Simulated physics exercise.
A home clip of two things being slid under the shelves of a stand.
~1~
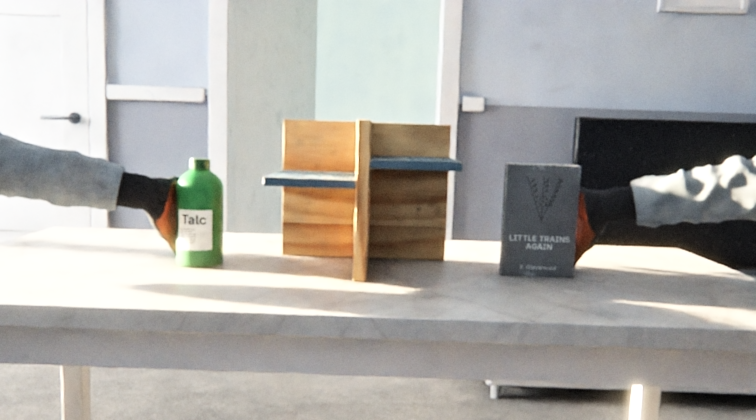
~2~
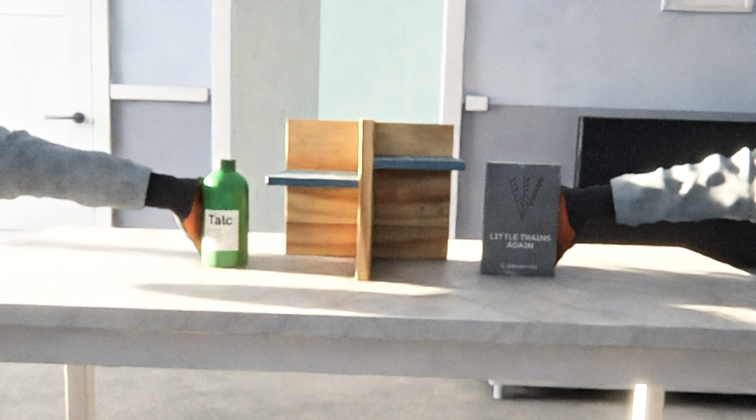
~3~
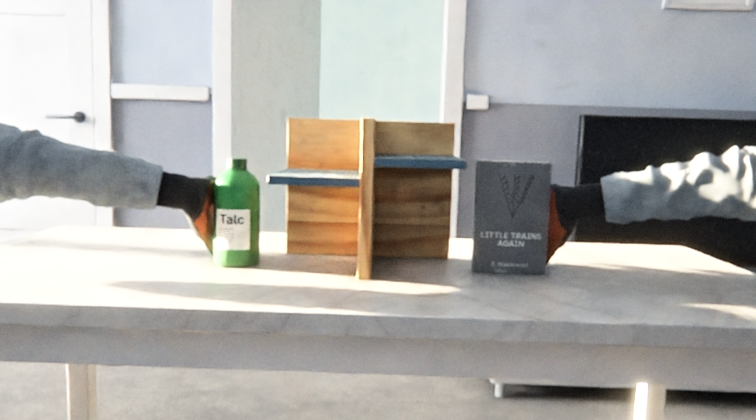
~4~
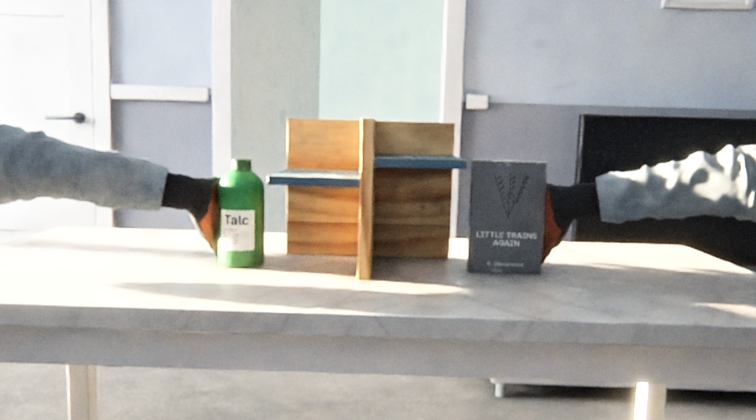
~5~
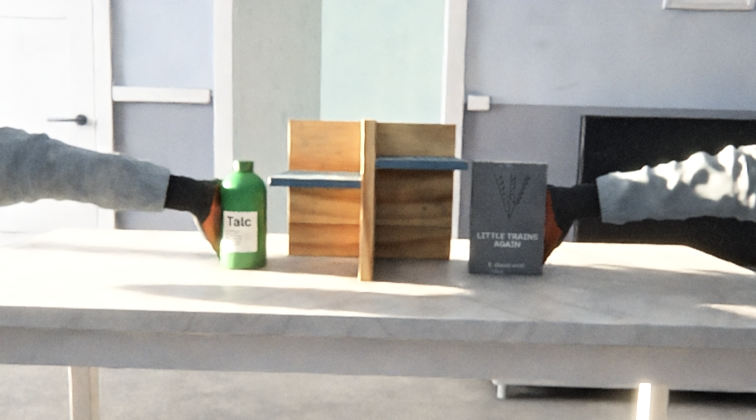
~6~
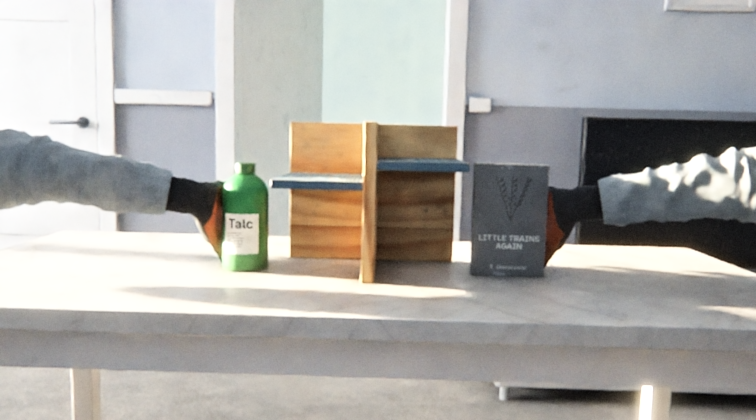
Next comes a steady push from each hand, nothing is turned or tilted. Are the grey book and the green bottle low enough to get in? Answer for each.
Outcome: The grey book stops at the shelf, the green bottle stops at the shelf.
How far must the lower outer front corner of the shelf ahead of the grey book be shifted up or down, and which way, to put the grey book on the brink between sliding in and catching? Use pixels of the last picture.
A shift of 8 pixels, going up.
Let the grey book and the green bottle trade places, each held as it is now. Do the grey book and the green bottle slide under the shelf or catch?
The grey book catches on the edge; the green bottle gets stuck.
Then, 0.26 s after the last picture, grey book sliding up to the opening near (498, 220); green bottle sliding up to the opening near (258, 216).
Then, 0.58 s after the last picture, grey book sliding up to the opening near (496, 219); green bottle sliding up to the opening near (264, 216).
At rest, the grey book catches on the edge, near (496, 219); the green bottle catches on the edge, near (264, 216).
